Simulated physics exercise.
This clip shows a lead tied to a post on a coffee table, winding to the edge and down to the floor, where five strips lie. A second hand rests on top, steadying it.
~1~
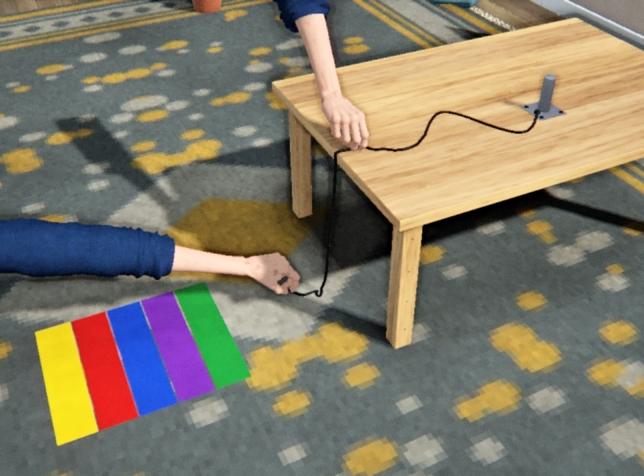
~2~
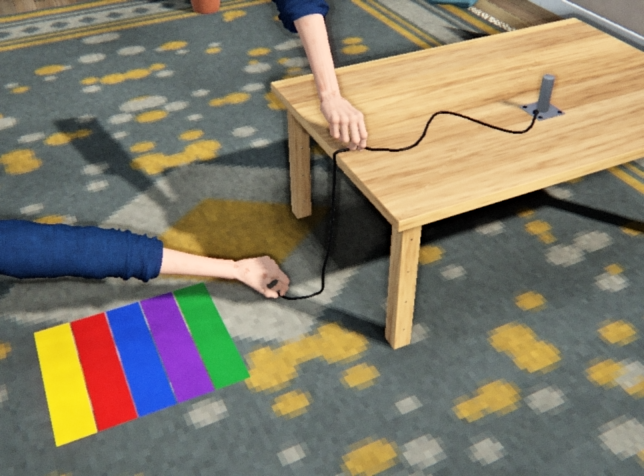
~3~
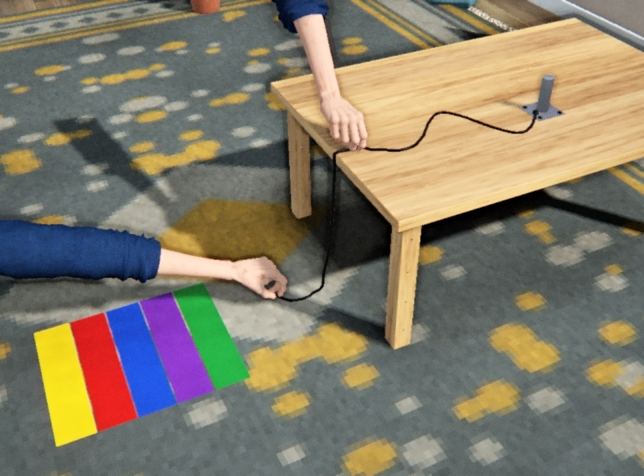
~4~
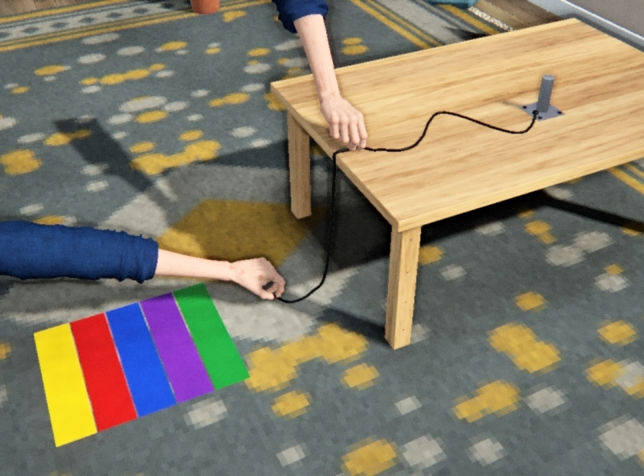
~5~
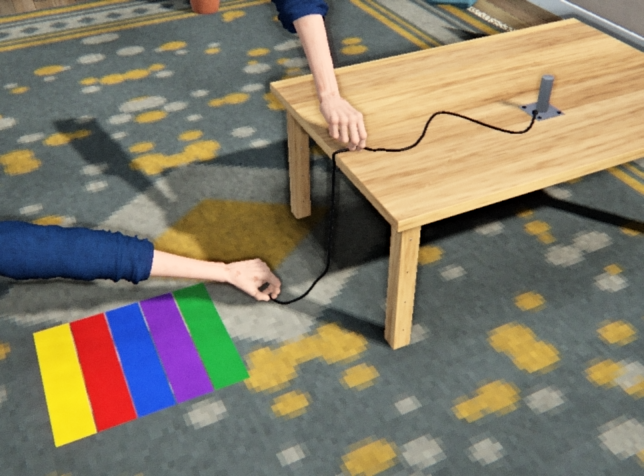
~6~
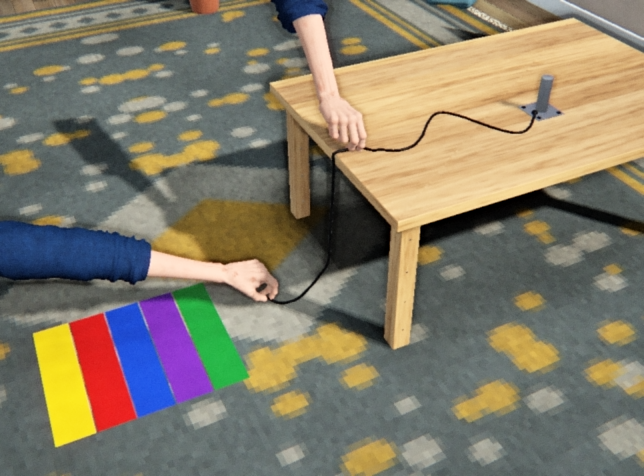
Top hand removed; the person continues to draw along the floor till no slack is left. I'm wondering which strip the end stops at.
It stops at the red strip.
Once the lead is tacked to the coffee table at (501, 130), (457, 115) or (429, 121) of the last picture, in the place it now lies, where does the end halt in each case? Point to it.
Roughly (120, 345), (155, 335) and (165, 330).
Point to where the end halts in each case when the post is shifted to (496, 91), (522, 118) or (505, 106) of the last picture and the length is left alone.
Going through the tries, you get (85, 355), then (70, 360), then (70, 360).
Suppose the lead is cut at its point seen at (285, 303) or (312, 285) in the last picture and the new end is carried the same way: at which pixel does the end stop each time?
In that order: (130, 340) and (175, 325).
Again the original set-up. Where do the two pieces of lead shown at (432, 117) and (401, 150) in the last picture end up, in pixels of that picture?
The first moves to (401, 139), the second to (330, 160).
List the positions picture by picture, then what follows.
In the first frame, end (289, 290); green (226, 363); purple (190, 376); blue (152, 389); red (113, 402); yellow (73, 416).
In the second frame, end (279, 294); lead through (529, 128) (459, 115) (421, 139) (350, 149) (333, 213) (323, 276).
In the third frame, end (277, 294).
In the fourth frame, end (274, 295); lead through (529, 128) (459, 116) (420, 140) (349, 150) (333, 213) (325, 276).
In the fifth frame, end (270, 296).
In the sixth frame, end (268, 297); lead through (528, 128) (458, 116) (420, 140) (348, 150) (331, 212) (321, 274).
Early on, end near (165, 330); over purple.
Midway, end near (124, 343); over blue.
At the end of the slack, end near (101, 350); over red. The end stops over the red strip.
